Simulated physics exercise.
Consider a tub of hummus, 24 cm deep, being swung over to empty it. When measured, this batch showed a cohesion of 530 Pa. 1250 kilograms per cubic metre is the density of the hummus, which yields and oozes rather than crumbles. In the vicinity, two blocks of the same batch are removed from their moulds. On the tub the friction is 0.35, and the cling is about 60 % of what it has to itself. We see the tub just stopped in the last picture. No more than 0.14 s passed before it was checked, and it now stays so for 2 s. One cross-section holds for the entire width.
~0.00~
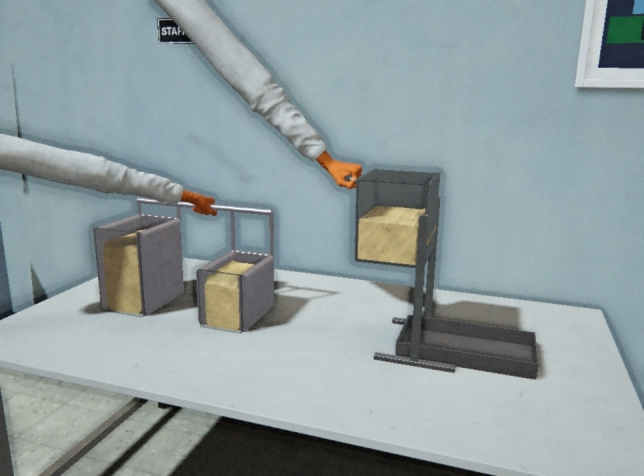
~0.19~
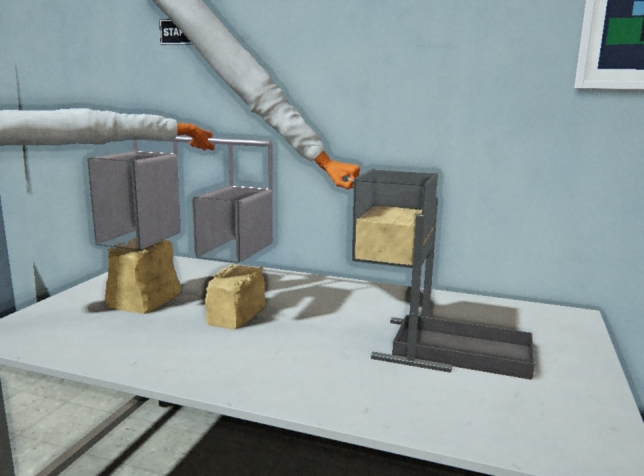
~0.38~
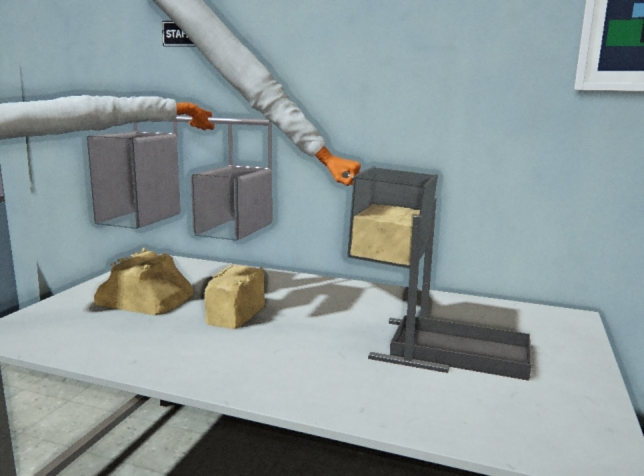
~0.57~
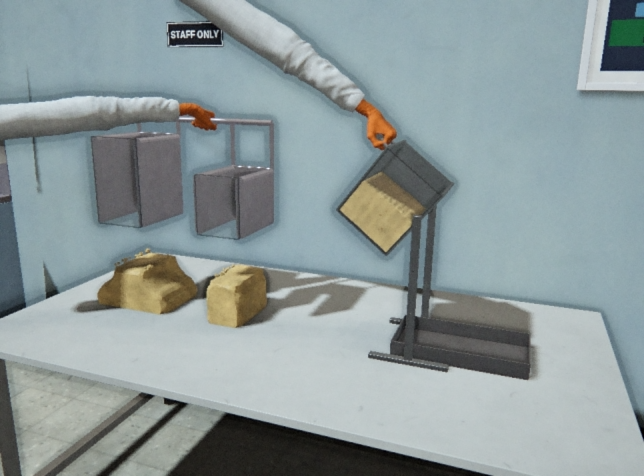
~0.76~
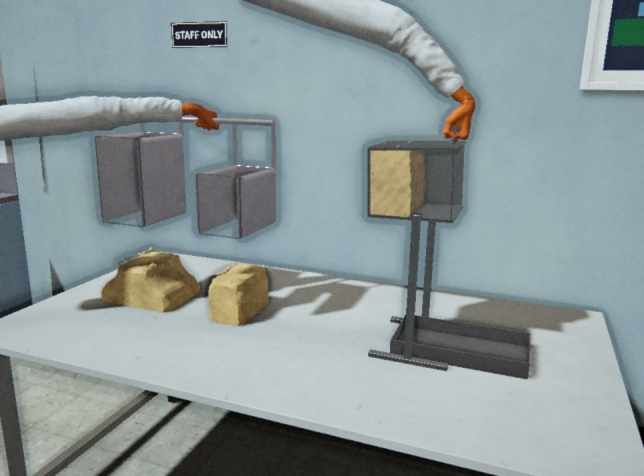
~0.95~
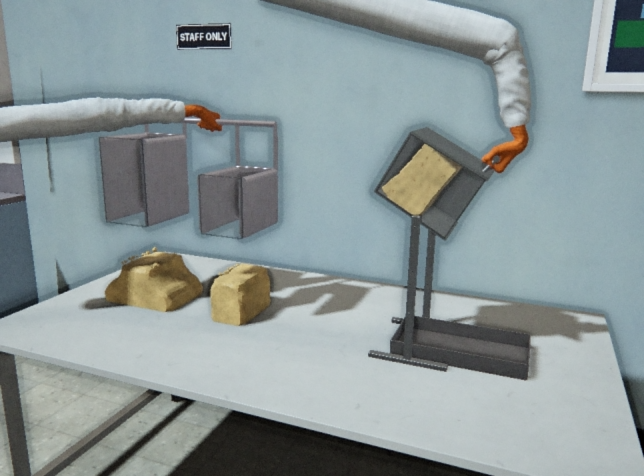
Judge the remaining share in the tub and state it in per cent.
The remaining share is close to 0 %.
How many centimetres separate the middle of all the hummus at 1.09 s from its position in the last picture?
Something like 10 cm, give or take.
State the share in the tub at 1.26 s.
Roughly 0 per cent.
By 1.09 s, the tub is at 119 degrees and holds 88 %.
By 1.26 s, the tub is at 119 degrees and holds 0 %.
By 1.43 s, the tub is at 119 degrees and holds 0 %.
By 1.60 s, the tub is at 119 degrees and holds 0 %.
By 2.95 s, at the end, the tub is at 119 degrees and holds 0 %.
